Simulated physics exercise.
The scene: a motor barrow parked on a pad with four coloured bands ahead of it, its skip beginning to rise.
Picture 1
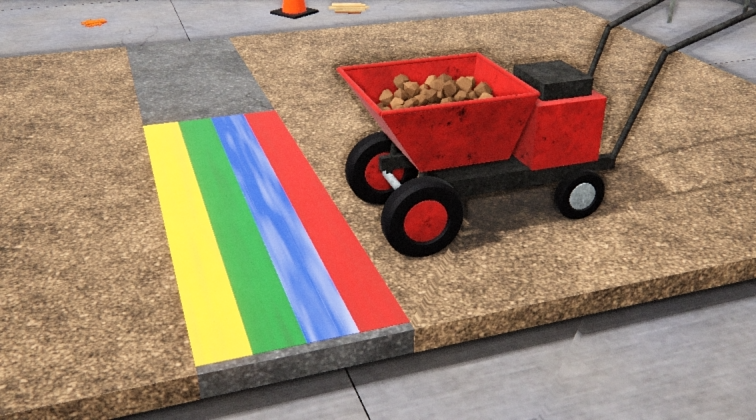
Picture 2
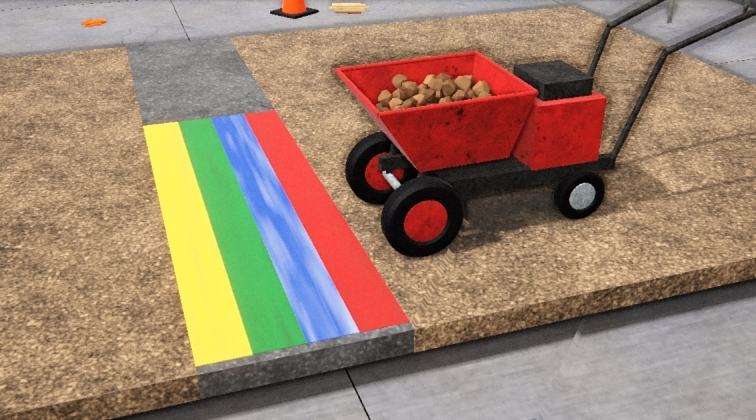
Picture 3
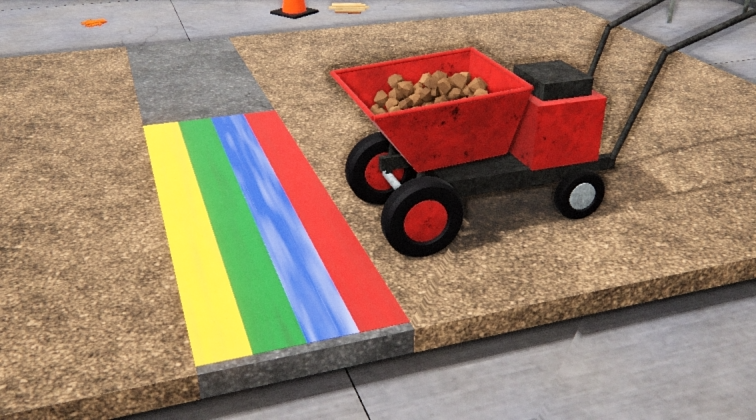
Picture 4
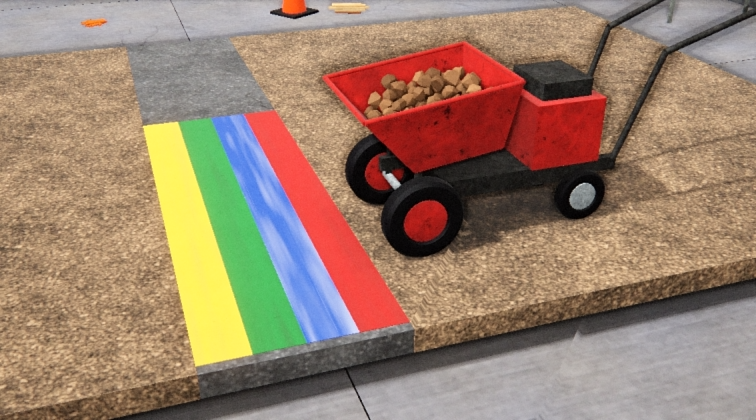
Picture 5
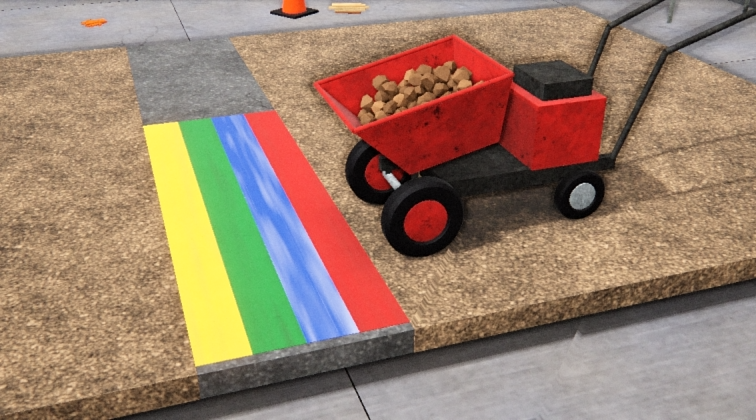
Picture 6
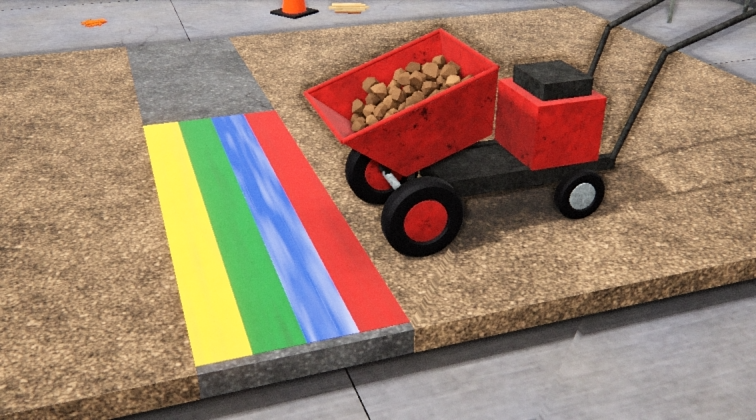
The red skip of a parked motor barrow, loaded with brown clods, starts level, then tilts gradually forward to the left, its back end rising, while the wheels stay still beside flat red, blue, green and yellow bands.
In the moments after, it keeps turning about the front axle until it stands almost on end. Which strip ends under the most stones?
The heap favours the green strip.
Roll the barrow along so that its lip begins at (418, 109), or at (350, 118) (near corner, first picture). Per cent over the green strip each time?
About 20 and 30 per cent.
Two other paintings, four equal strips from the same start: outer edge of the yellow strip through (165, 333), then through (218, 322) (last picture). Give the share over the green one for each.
In turn 30 and 30 in a hundred.
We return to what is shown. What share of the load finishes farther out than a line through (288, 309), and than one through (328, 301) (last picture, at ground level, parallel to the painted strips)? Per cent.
Near 50 % and 70 %.
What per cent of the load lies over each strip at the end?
Red strip: 0 %, blue strip: 15 %, green strip: 35 %, yellow strip: 20 %.
Soon, skip tipped steeply; all in the skip.
A while on, skip tipped right over; most in the skip; a stray few over the blue strip; a small part over the green strip.
Towards the end, skip tipped right over; about a third in the skip; a small part over the blue strip; about a third over the green strip; about a quarter over the yellow strip; a stray few off the paint.
Finally, skip tipped right over; about a quarter in the skip; none over the red strip; a small part over the blue strip; about a third over the green strip; about a quarter over the yellow strip; a stray few off the paint.
